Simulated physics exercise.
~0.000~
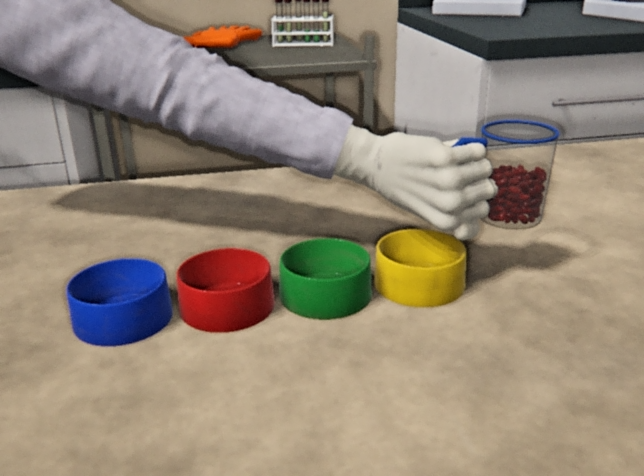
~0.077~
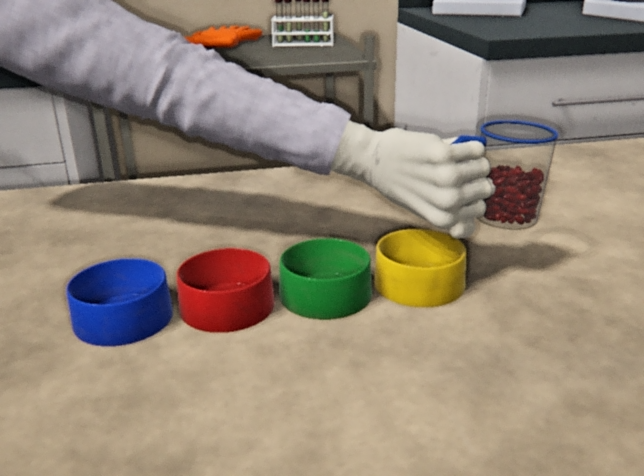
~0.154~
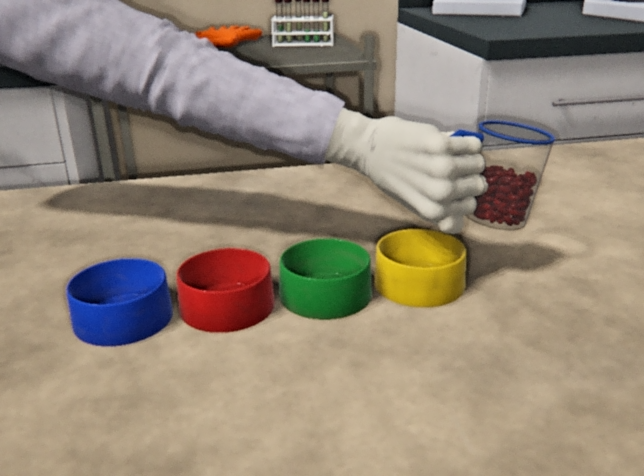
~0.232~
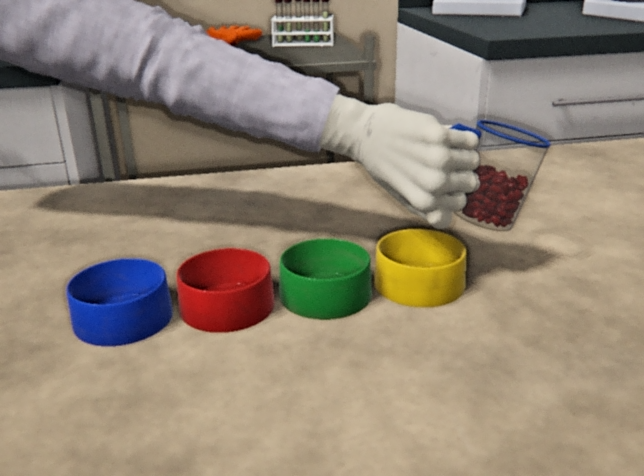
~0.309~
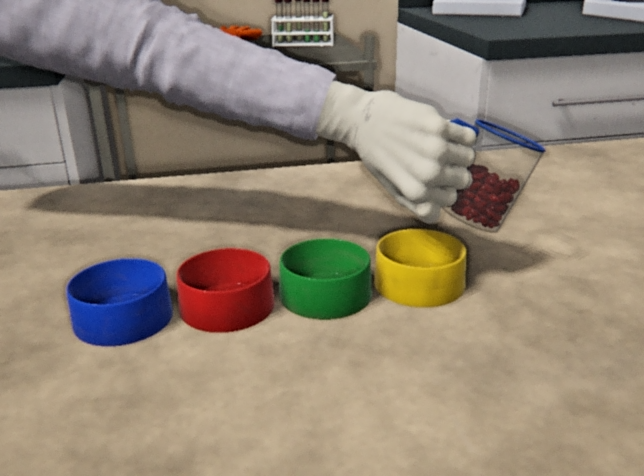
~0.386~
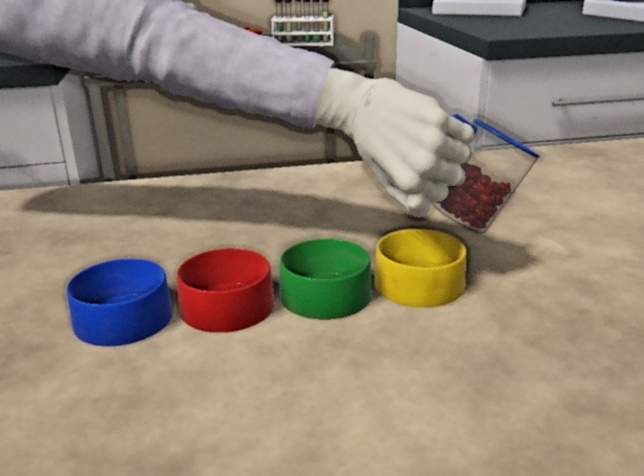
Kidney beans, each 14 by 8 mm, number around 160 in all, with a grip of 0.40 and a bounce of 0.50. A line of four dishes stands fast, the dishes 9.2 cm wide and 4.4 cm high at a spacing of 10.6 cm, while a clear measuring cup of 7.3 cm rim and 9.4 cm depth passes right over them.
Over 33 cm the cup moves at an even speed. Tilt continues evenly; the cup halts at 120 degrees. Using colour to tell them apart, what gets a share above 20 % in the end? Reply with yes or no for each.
Red dish: No, blue dish: No, green dish: No, yellow dish: Yes, counter: No.
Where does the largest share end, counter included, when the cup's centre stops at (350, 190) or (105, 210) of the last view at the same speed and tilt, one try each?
Most lands at yellow on the first run and at yellow on the second.
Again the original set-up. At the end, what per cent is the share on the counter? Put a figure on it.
Estimate: Around 0 %.
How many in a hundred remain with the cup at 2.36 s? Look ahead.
Roughly 0 per cent, give or take.
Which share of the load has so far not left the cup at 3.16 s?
I'd say close to 0 per cent.
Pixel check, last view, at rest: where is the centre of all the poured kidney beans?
Roughly pixel (413, 268).
After 1.57 s, tilt 120 degrees; cup holds 20 %, yellow 80 %.
After 2.36 s, tilt 120 degrees; cup holds 0 %, yellow 100 %.
Then, at 3.16 s, tilt 120 degrees; cup holds 0 %, yellow 100 %.
By 3.5 s all is still; red 0 %, blue 0 %, green 0 %, yellow 100 %, counter 0 %.
